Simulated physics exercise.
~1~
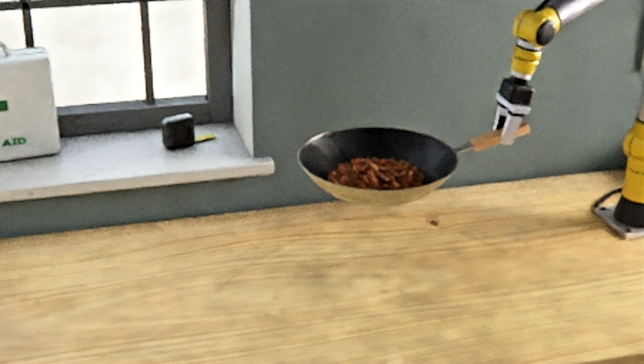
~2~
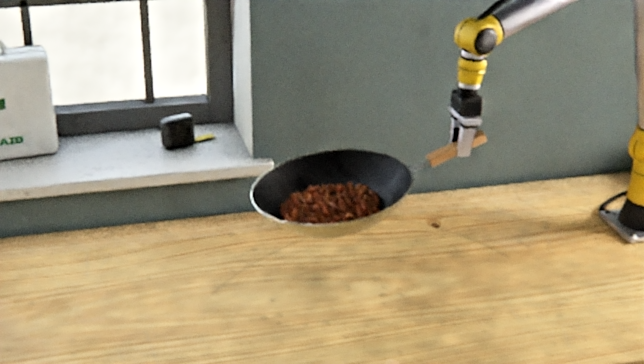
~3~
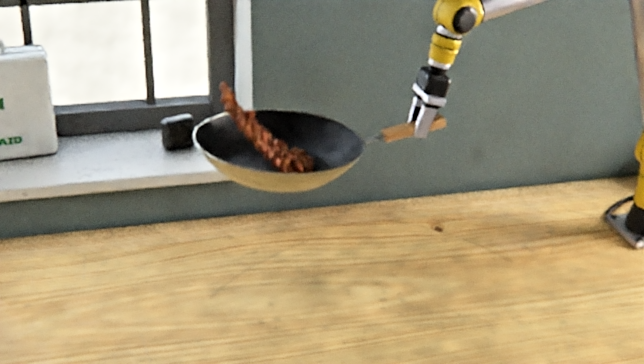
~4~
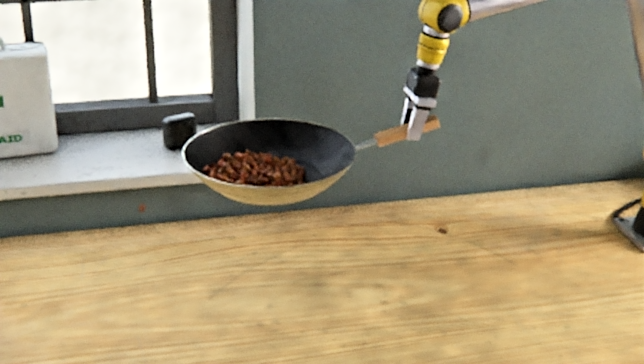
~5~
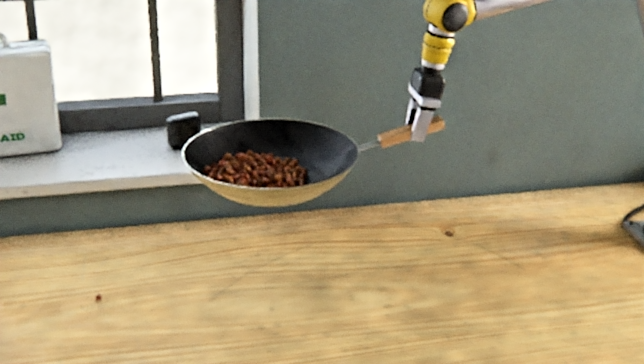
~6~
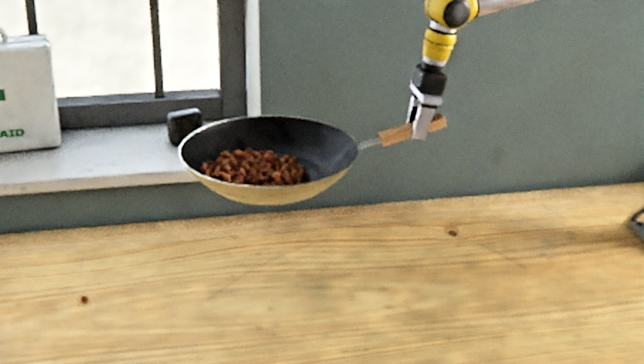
Above a wooden table, a robot arm swings a frying pan left, tossing brown nuts that mostly land back inside.
